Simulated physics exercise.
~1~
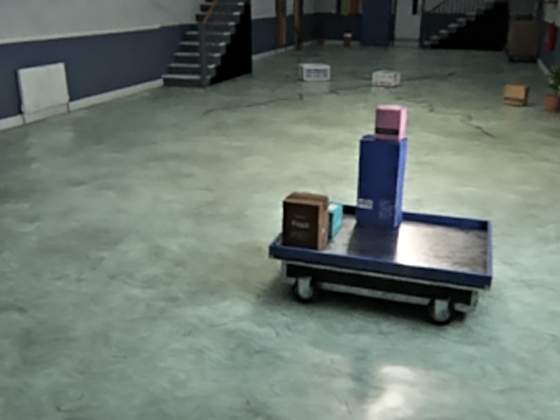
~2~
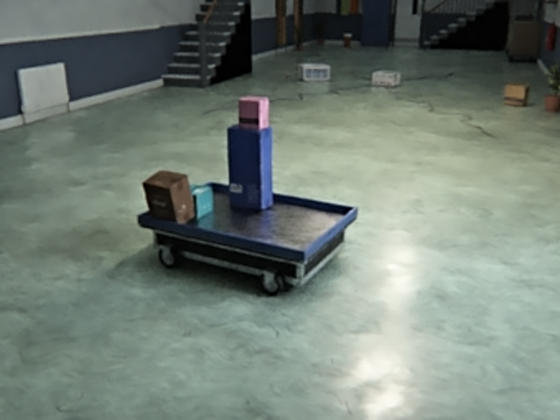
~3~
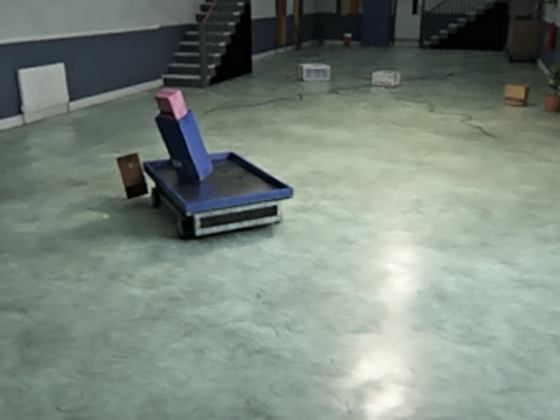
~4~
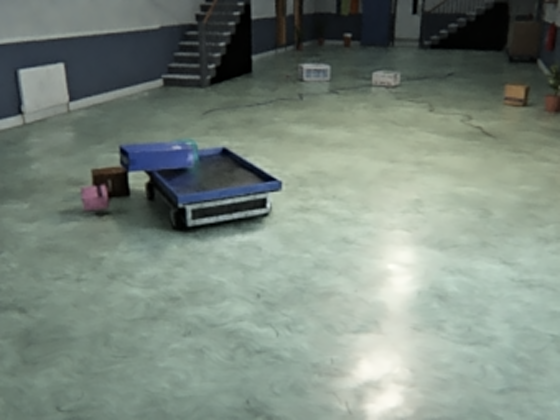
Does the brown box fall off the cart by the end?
Yes, the brown box tips over the rim as the cart turns and ends up on the floor to the left of the cart.
